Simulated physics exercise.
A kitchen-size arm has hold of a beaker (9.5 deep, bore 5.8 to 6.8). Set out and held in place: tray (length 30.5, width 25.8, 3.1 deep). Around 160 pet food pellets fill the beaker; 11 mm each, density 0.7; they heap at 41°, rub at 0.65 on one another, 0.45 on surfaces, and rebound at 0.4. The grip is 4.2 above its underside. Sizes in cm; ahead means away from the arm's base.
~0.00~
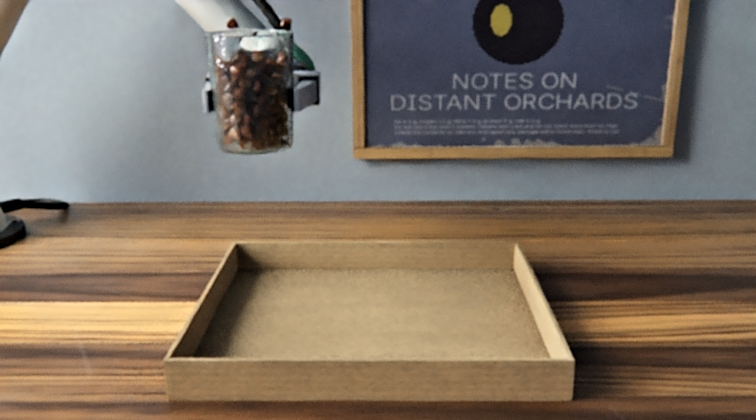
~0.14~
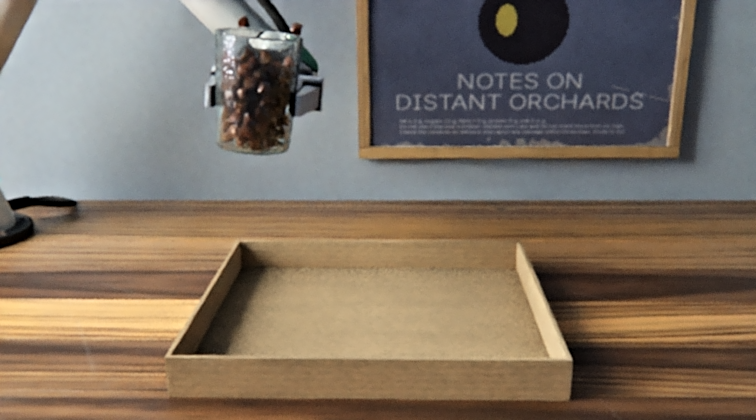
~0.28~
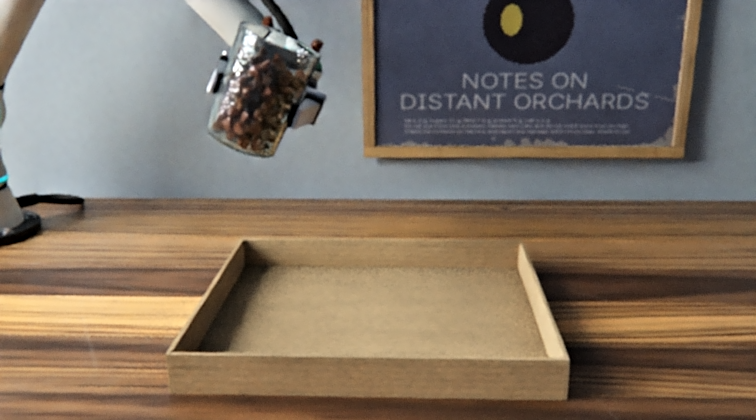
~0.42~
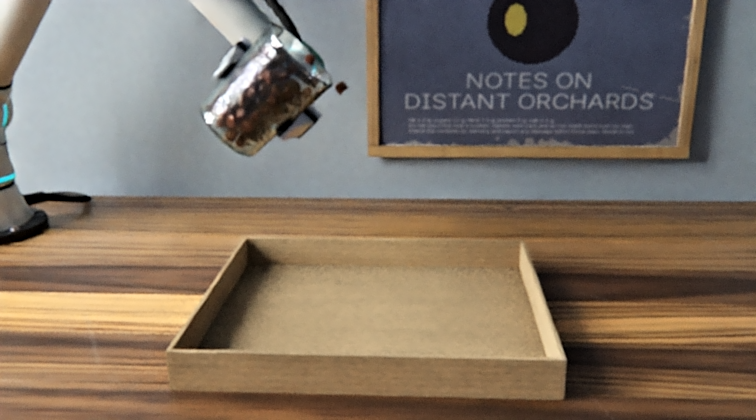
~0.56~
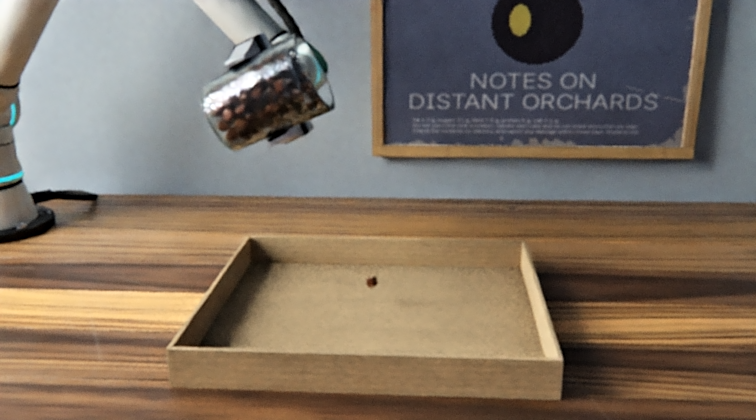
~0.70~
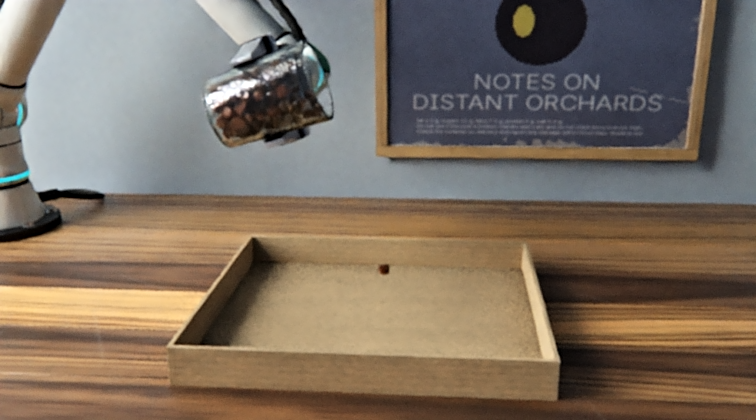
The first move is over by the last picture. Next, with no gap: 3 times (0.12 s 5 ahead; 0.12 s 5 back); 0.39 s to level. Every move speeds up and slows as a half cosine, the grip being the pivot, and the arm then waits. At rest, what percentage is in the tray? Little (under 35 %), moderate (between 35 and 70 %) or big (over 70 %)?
In the tray the share is moderate, between 35 and 70 %.
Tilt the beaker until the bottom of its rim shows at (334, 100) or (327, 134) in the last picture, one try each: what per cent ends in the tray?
About 20 and 85 per cent.
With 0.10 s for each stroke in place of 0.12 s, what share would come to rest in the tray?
It would be near 60 per cent.
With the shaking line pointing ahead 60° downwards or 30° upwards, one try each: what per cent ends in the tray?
Some 5 and 75 per cent.
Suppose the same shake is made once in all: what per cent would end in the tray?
In that case some 25 per cent.
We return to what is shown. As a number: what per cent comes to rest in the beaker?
Some 50 per cent.
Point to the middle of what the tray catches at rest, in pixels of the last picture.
At about (417, 314).
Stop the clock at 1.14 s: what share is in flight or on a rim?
About 6 per cent.
After 1.14 s, tilted 71° forward, highest piece 23 above the table; 108 in the beaker, 38 in the tray, 10 in flight or on a rim.
After 1.59 s, tilted 43° forward, highest piece 23 above the table; 76 in the beaker, 76 in the tray, 1 on the table or floor, 3 in flight or on a rim.
After 2.01 s, level, highest piece 23 above the table; 79 in the tray, 76 in the beaker, 1 on the table or floor.
After 3.06 s, level, highest piece 24 above the table; 79 in the tray, 76 in the beaker, 1 on the table or floor.
In the end, 79 in the tray, 76 in the beaker, 1 on the table or floor. That is 51 % in the tray.
